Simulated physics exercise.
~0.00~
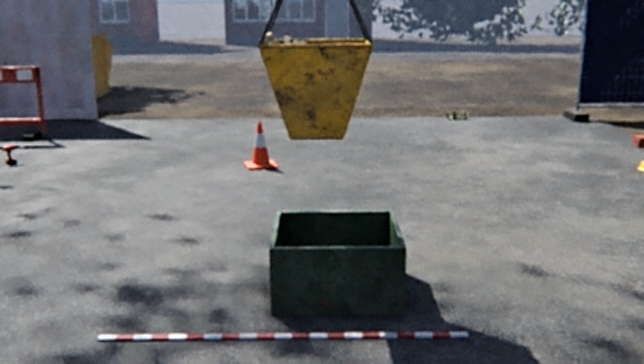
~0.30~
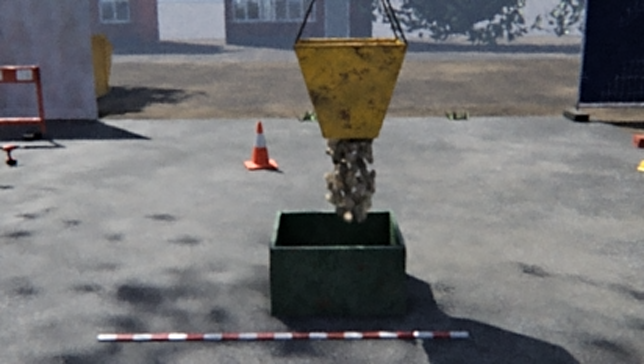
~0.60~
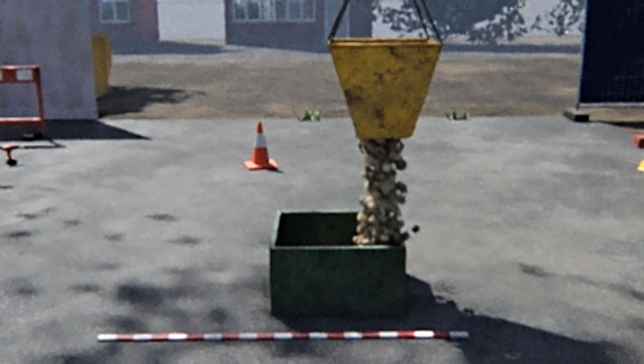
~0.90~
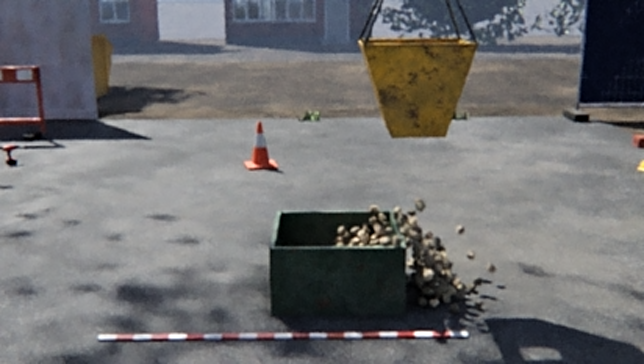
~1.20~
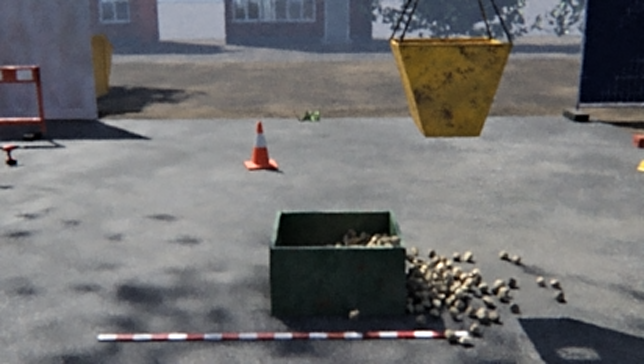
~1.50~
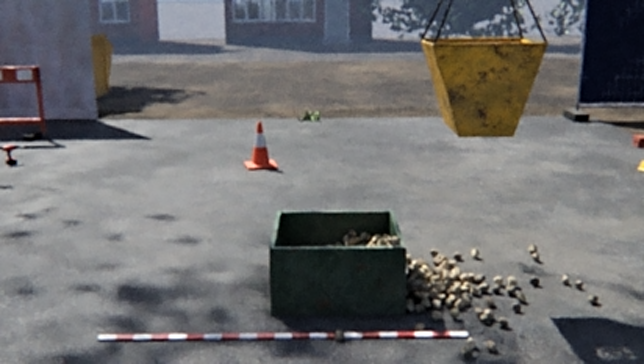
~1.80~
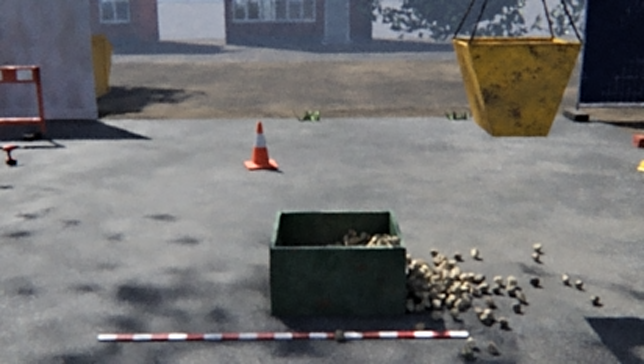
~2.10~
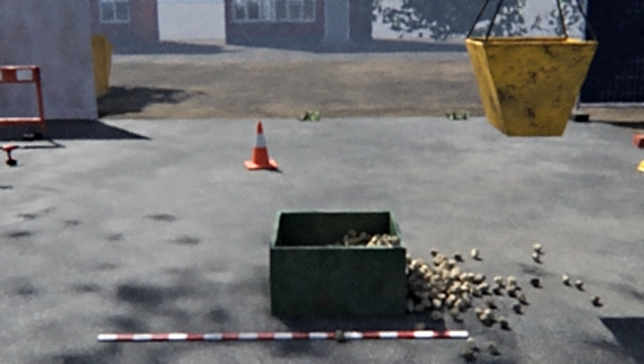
A yellow skip moves right, dropping stones mostly into a green bin, some spilling beside it.
